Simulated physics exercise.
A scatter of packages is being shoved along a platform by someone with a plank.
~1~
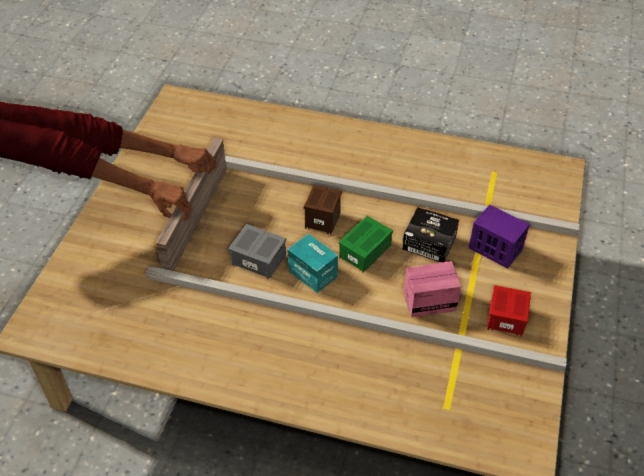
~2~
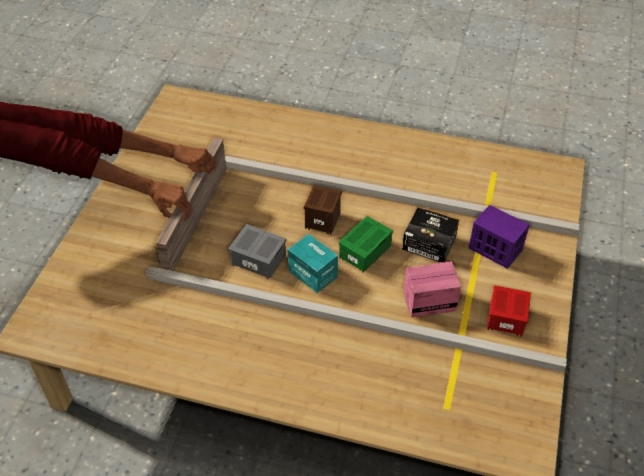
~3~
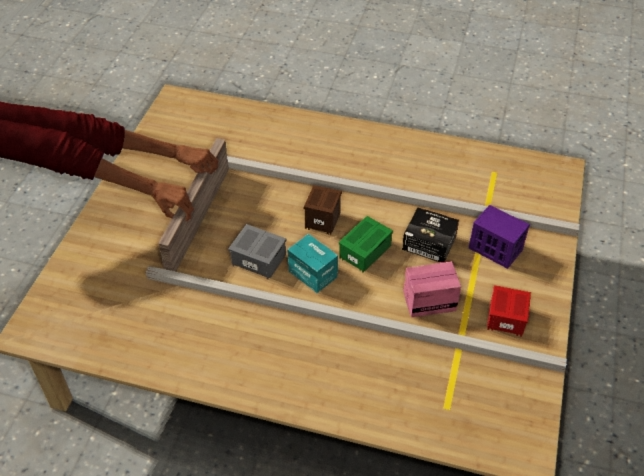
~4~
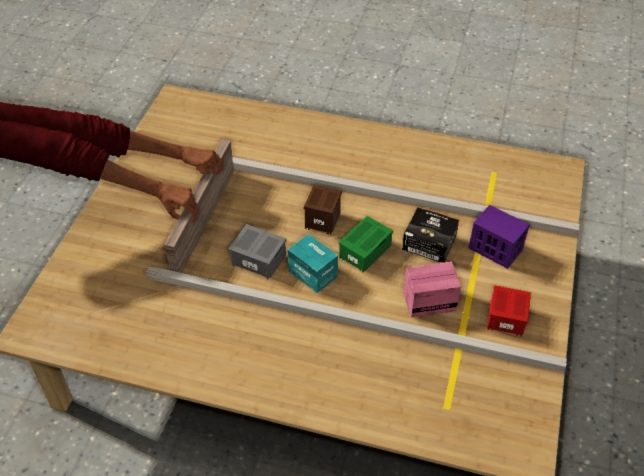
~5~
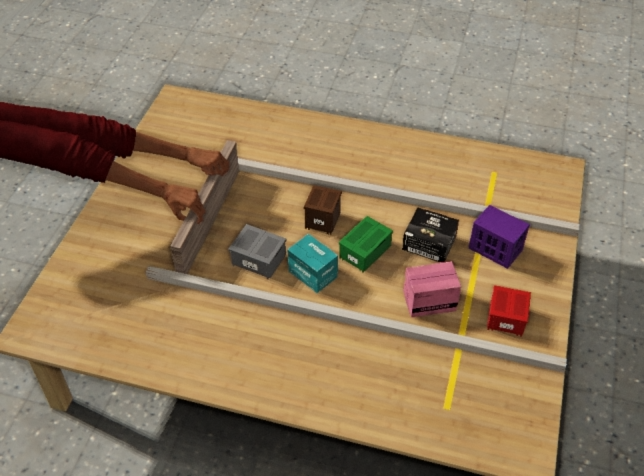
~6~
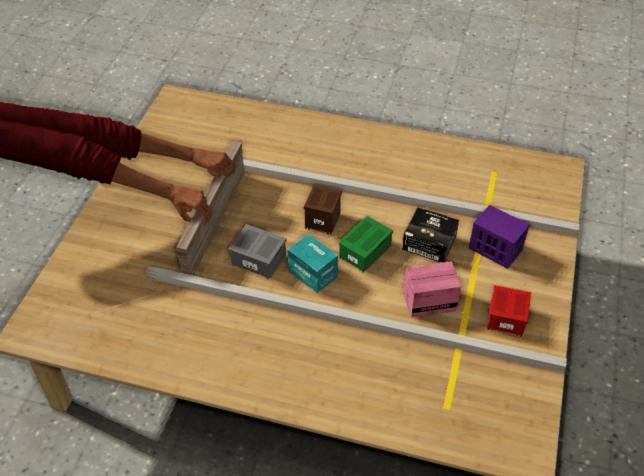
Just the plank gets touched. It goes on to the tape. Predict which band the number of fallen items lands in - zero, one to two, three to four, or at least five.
Just three or four fall.
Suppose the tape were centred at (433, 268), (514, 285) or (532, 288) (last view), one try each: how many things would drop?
Tallies in the order asked: 1, 4, 6.
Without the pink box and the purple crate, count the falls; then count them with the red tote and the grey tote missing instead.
First try: 1 fallen; other try: 1.
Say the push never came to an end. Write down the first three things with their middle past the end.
Red tote, purple crate, pink box.
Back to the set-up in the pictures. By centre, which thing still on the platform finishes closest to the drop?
Black box.
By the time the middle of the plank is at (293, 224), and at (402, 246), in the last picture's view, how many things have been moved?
Well, it's 2 at the first one and 8 at the second.
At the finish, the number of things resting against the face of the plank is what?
That makes 2.
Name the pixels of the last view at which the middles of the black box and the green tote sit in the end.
Final centres, in order: Near (555, 246), near (523, 274).
A little later, none off yet; red tote at rest near (509, 311); purple crate at rest near (499, 237); pink box at rest near (432, 290).
When it is over, the number that fall off is three or four; down, pink box, purple crate and red tote.
